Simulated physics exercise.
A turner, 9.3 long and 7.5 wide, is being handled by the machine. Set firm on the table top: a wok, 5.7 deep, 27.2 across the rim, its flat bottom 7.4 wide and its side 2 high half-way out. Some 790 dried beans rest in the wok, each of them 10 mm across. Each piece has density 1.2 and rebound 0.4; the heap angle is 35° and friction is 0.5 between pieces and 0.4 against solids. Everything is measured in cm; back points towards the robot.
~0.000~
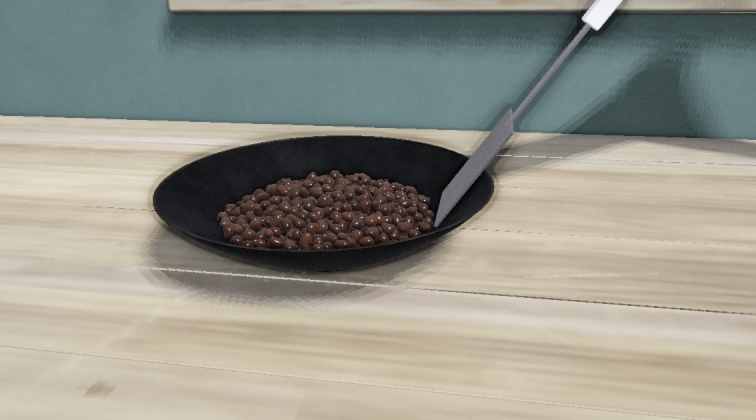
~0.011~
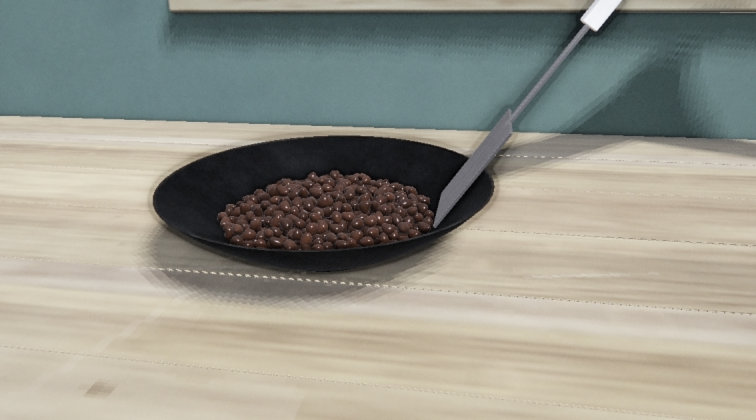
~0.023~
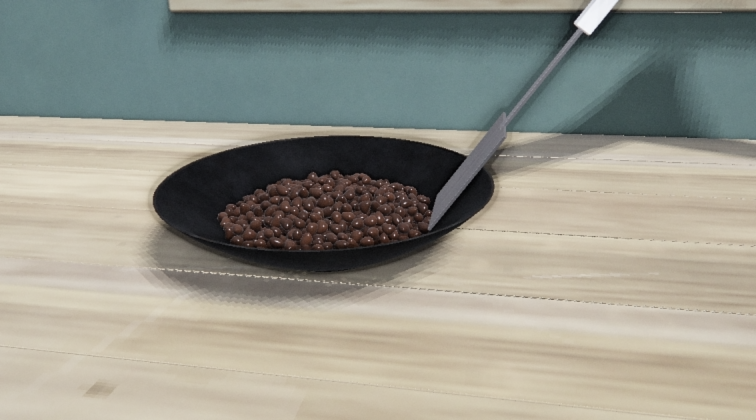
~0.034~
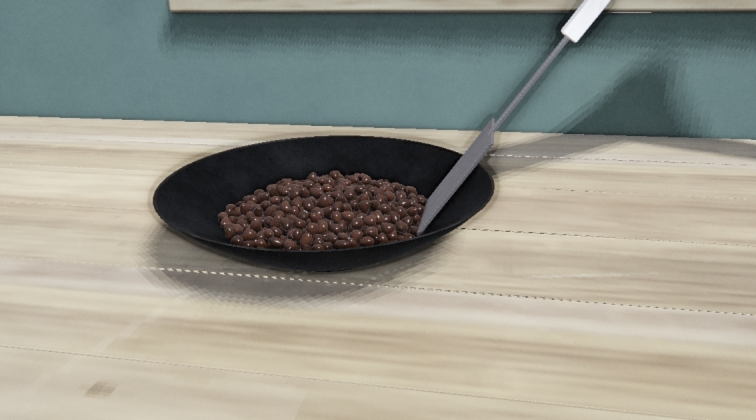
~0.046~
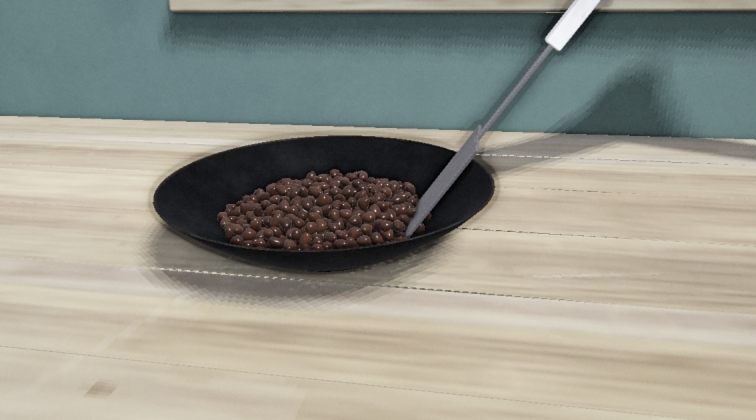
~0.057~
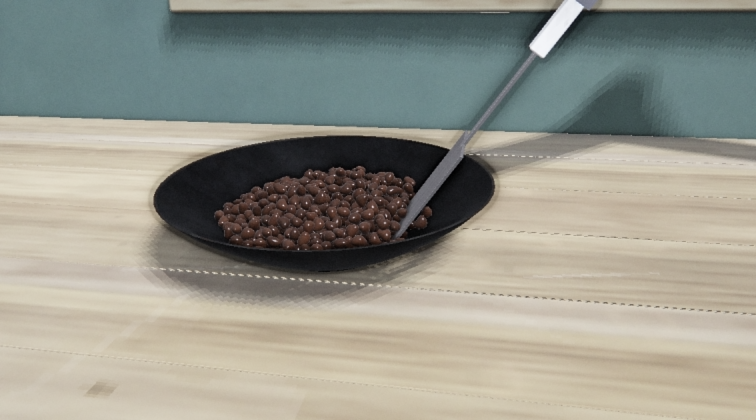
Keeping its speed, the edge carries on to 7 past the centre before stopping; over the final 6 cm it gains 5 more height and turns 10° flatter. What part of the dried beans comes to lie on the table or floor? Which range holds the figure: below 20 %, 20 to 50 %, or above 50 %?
The figure lies within 20 to 50 %.
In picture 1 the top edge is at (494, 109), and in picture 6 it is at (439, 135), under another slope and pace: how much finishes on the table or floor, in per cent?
Around 35 per cent finishes on the table or floor.
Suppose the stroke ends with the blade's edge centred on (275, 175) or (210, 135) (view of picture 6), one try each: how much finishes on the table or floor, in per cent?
15 % and 45 %.
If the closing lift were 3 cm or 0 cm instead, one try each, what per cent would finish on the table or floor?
You'd get some 35 per cent with the first setting and some 30 per cent with the second.
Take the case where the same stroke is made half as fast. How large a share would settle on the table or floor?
I'd say close to 10 per cent.
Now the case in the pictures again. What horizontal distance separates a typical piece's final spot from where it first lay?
The answer is about 6 cm.
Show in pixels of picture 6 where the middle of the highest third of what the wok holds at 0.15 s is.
About pixel (254, 180).
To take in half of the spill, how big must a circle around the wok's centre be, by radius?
I'd say some 30 centimetres, give or take.
By 0.10 s, sloping 55°, highest piece 8 above the table; 792 in the wok.
By 0.15 s, sloping 52°, highest piece 8 above the table; 788 in the wok, 4 on the blade or in flight.
By 0.37 s, sloping 45°, highest piece 11 above the table; 576 in the wok, 123 on the table or floor, 93 on the blade or in flight.
By 1.42 s, sloping 45°, highest piece 6 above the table; 576 in the wok, 216 on the table or floor.
Final count, 576 in the wok, 216 on the table or floor. That is 27 % on the table or floor.
